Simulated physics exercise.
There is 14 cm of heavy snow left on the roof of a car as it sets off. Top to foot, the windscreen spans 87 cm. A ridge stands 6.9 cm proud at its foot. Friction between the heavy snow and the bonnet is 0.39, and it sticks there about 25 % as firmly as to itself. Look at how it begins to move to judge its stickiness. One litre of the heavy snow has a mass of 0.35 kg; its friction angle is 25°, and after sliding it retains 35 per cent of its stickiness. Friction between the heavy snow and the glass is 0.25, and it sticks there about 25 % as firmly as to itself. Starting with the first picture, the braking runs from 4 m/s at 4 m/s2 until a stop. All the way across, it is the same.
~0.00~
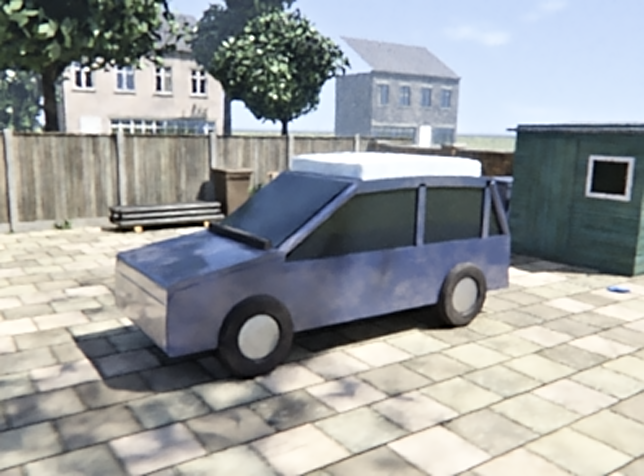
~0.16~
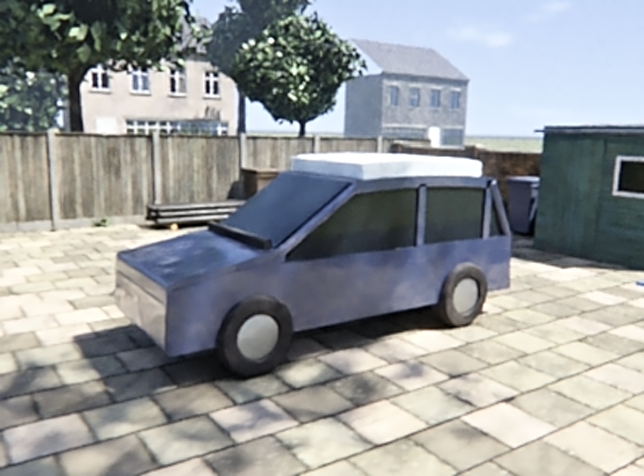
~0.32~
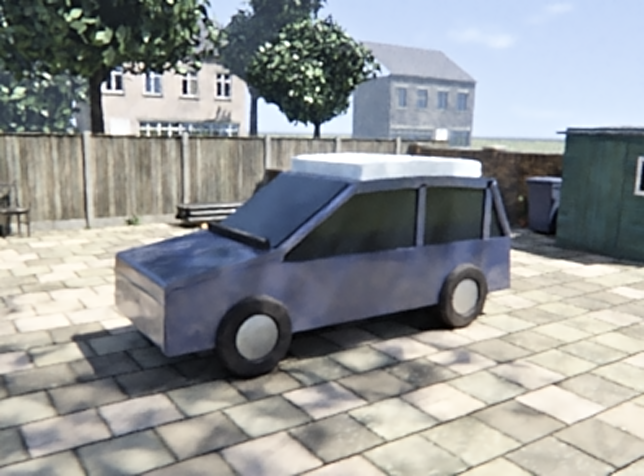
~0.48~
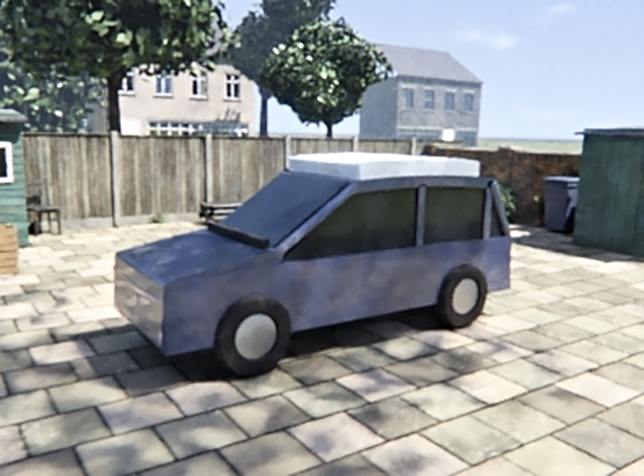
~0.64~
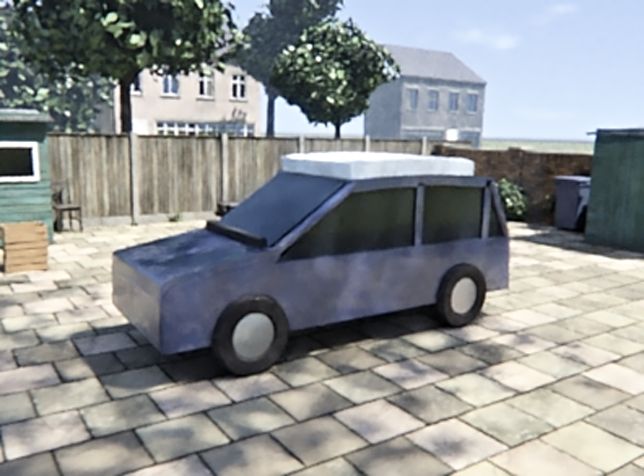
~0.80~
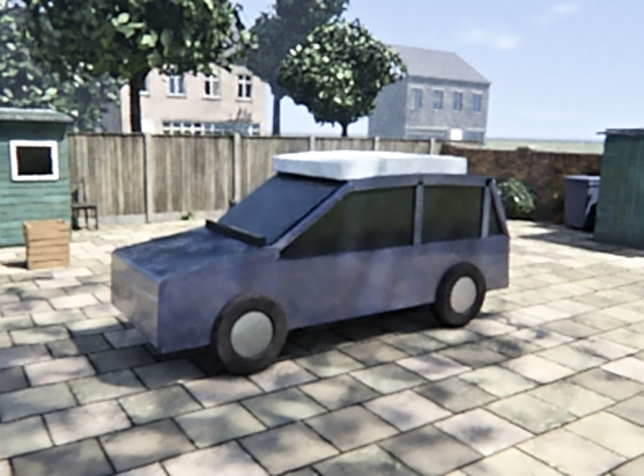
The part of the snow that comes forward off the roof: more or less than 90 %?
Lower than 90 %.
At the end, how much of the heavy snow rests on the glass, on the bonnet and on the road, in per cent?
Roughly 40 % ends on the glass, 22 % on the bonnet and 4 % on the road.
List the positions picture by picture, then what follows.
In the first frame, foremost bit of the heavy snow at (363, 163).
In the second frame, foremost bit of the heavy snow at (363, 166).
In the third frame, foremost bit of the heavy snow at (362, 169), its middle shifted 5 mm.
In the fourth frame, foremost bit of the heavy snow at (360, 168), its middle shifted 2.7 cm.
In the fifth frame, foremost bit of the heavy snow at (352, 168), its middle shifted 8.1 cm.
In the sixth frame, foremost bit of the heavy snow at (341, 167), its middle shifted 18 cm, 6 % of it past the top of the windscreen, in one piece.
After 1.17 s, 66 % of the snow is on the roof, 34 % on the glass, none on the bonnet and none has gone off the nose.
After 1.62 s, 38 % of the snow is on the roof, 41 % on the glass, 21 % on the bonnet and none has gone off the nose.
After 2.06 s, 34 % of the snow is on the roof, 41 % on the glass, 21 % on the bonnet and 4 % has gone off the nose.
After 2.50 s, 32 % of the snow is on the roof, 42 % on the glass, 21 % on the bonnet and 4 % has gone off the nose.
After 3.40 s, 32 % of the snow is on the roof, 42 % on the glass, 22 % on the bonnet and 4 % has gone off the nose.
